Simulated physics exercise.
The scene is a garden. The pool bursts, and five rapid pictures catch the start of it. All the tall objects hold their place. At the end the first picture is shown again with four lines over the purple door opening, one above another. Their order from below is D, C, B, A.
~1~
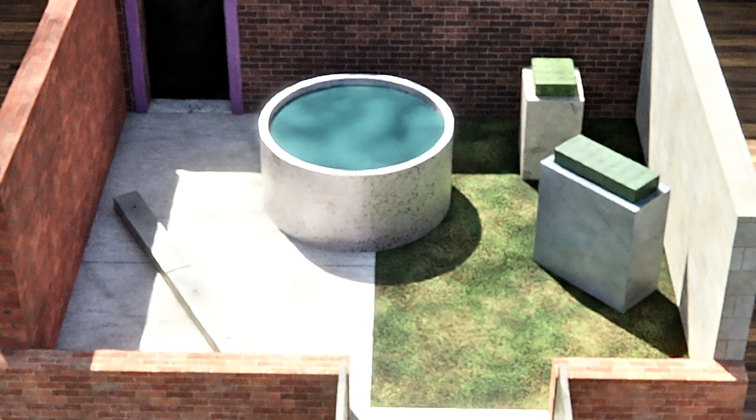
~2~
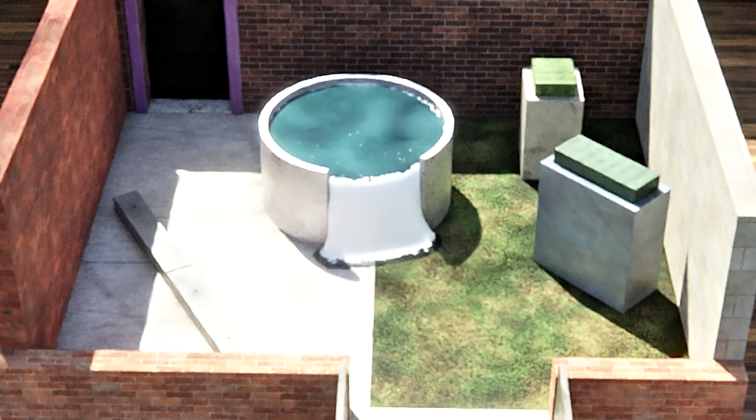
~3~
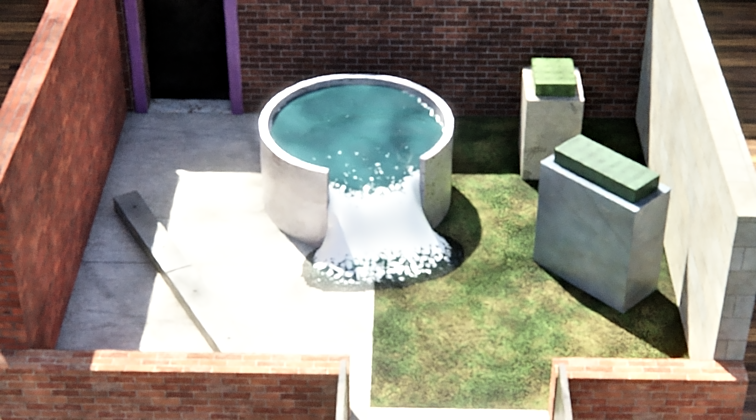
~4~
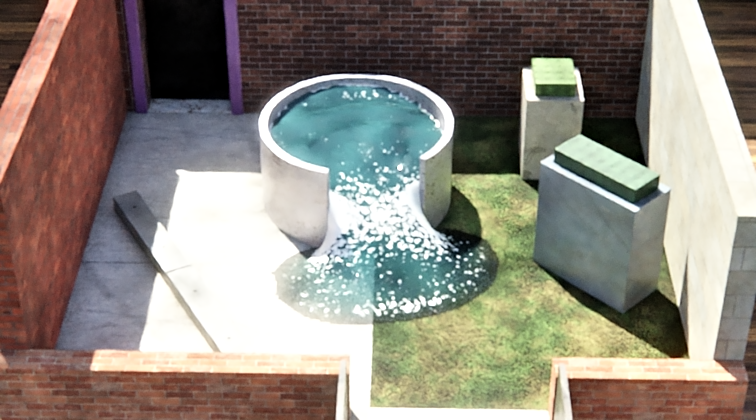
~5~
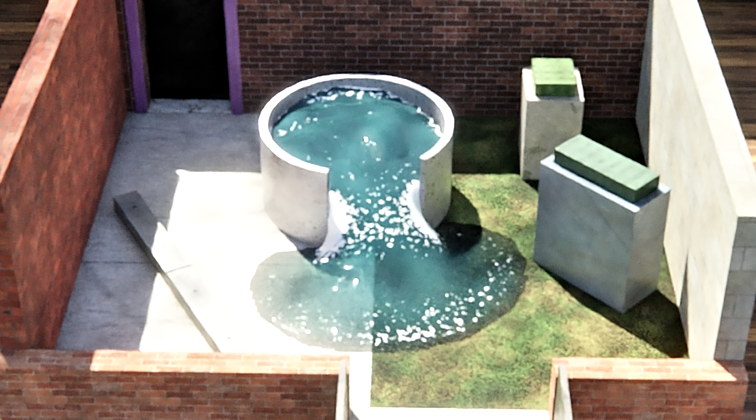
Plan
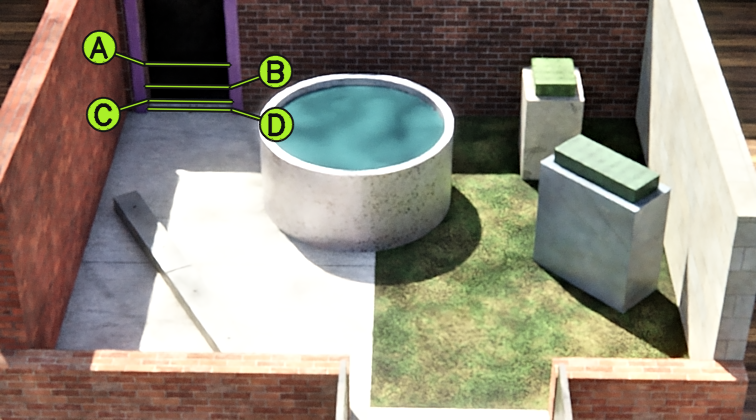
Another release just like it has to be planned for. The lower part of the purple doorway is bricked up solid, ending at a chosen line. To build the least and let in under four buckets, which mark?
Take D.
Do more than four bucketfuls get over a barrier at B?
No, not at all.
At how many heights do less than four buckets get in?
All of them.
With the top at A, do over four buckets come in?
No, not at all.
In lime, A at (186, 64); B at (188, 86); C at (189, 101); D at (190, 109); from the bottom up D, C, B, A.
If A is chosen, nothing gets over.
If B is chosen, nothing gets over.
If C is chosen, nothing gets over.
If D is chosen, nothing gets over.
